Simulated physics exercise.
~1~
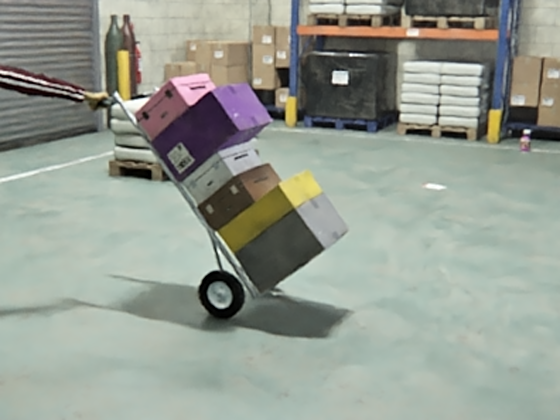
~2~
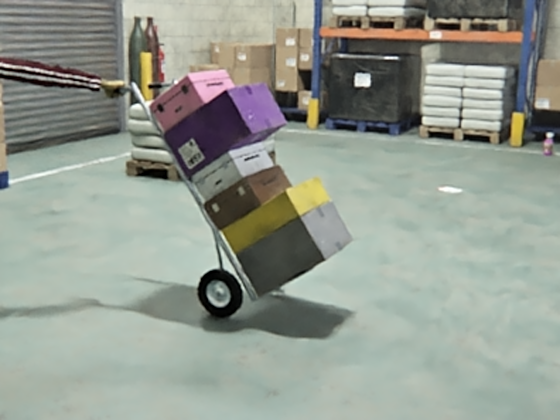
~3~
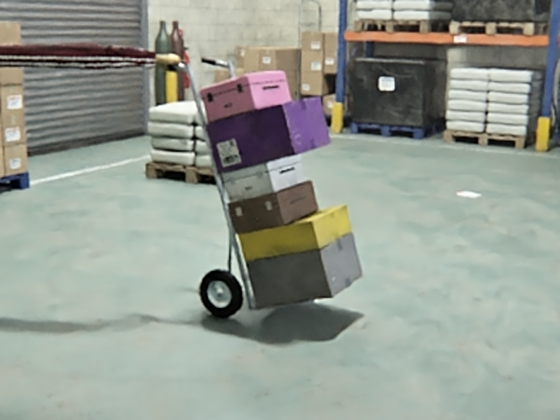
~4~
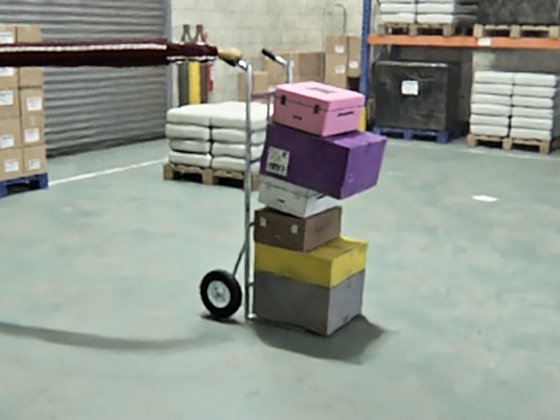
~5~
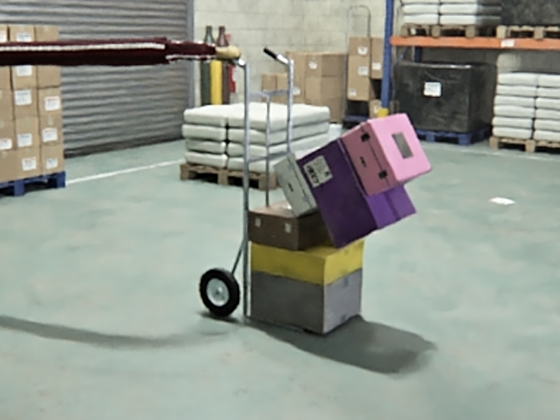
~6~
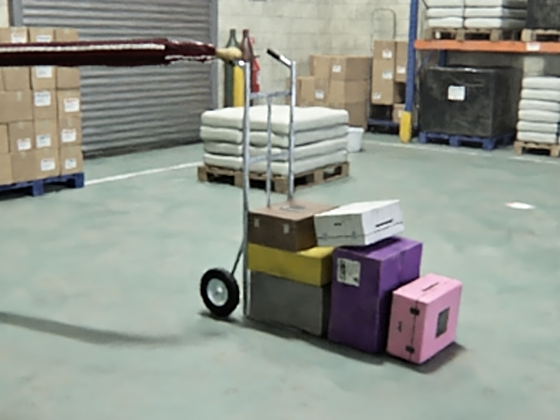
Hand truck of stacked boxes swinging upright in a warehouse, pulled by a striped-sleeved arm, its top three toppling off to the right.
